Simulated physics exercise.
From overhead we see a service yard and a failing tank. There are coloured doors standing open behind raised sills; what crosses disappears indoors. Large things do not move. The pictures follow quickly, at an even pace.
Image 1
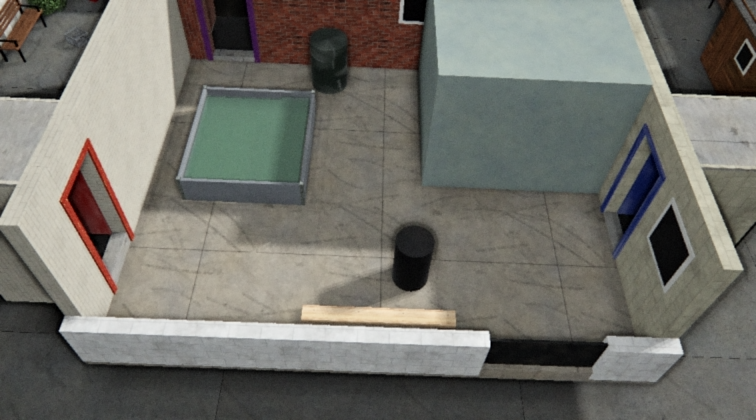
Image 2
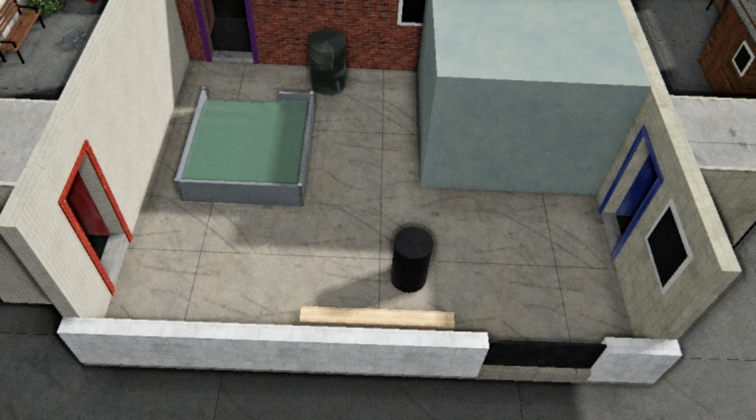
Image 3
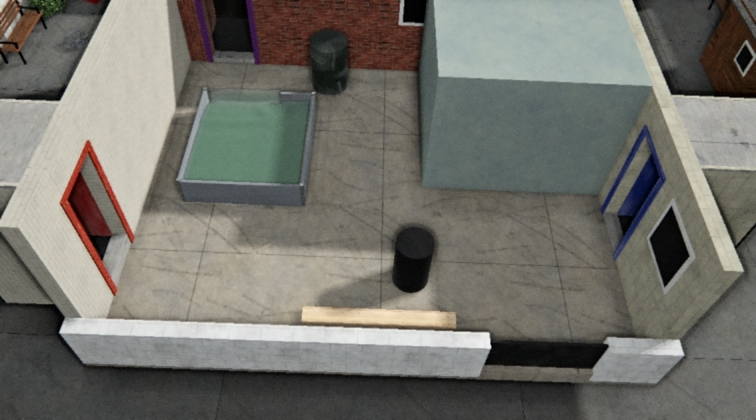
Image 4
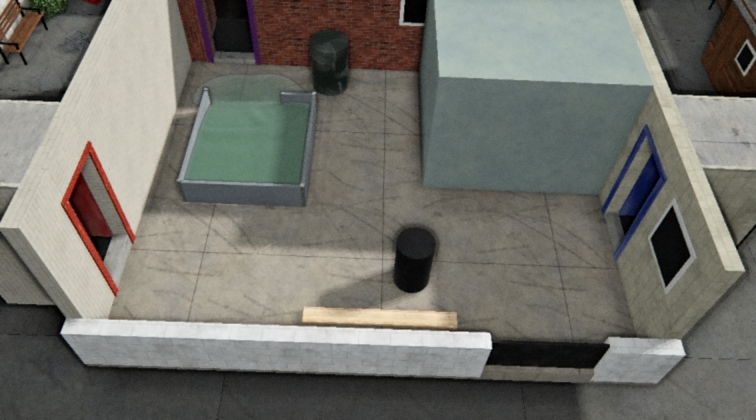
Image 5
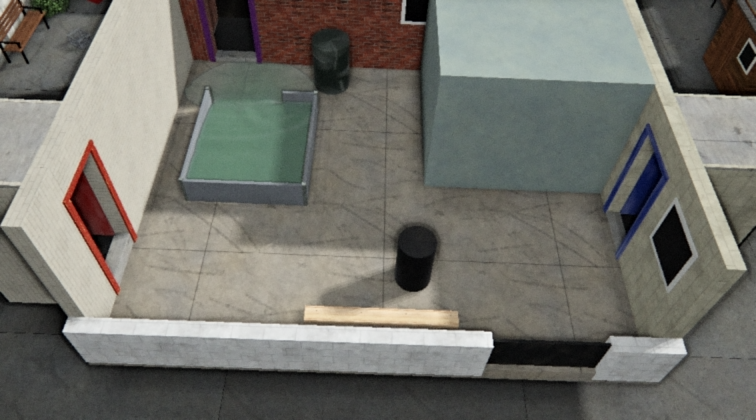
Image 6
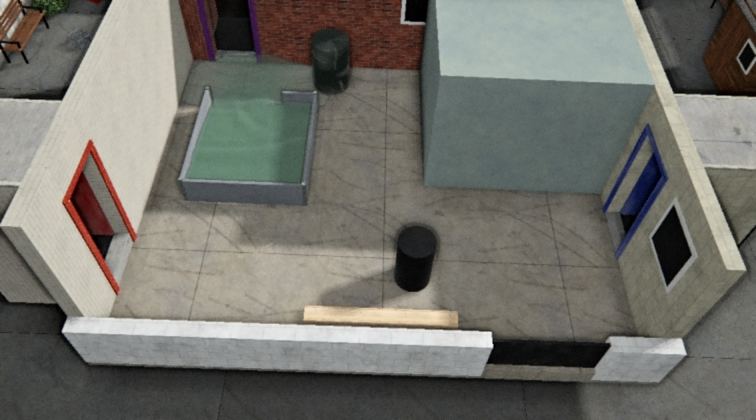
A walled service yard is seen from high overhead, in a view that shifts only very slightly. A grey-sided tank of green water sits at left between red and purple doorways, with a dark green barrel behind, a black cylinder and pale plank in front, and a big blue-green block and blue doorway at right. The tank's far side opens, and a thin green sheet spreads out toward the back wall.
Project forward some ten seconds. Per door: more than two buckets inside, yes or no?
Per door - purple door: Yes, red door: No, blue door: No.
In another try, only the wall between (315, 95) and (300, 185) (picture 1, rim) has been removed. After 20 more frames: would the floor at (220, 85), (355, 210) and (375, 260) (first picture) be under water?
Bone-dry, submerged, submerged.
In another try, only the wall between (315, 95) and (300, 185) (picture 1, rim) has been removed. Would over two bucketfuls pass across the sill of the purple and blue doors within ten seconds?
The purple one falls short; the blue one exceeds it.
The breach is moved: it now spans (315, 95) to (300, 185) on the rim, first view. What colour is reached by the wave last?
I'd say the red-painted one.
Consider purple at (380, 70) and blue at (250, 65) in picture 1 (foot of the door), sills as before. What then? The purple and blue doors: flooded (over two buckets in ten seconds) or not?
As I see it, the purple one stays within limit while the blue one exceeds the limit.
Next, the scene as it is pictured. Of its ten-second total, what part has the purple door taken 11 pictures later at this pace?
My figure is 40 in a hundred.
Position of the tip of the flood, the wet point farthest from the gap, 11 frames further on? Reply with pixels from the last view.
The front tops out at about (417, 75).
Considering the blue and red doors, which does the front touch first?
Soonest: The door marked red.
A moment on, water covers 10 % of the floor; the purple door over two buckets in, the red door not reached, the blue door not reached.
Next, water covers 15 % of the floor; the purple door far over two buckets in, the red door not reached, the blue door not reached.
Then, water covers 25 % of the floor; the purple door far over two buckets in, the red door not reached, the blue door not reached.
Later, water covers 45 % of the floor; the purple door far over two buckets in, the red door wet at the sill, nothing in, the blue door not reached.
In the end, water covers 70 % of the floor; the purple door far over two buckets in, the red door wet at the sill, nothing in, the blue door not reached.
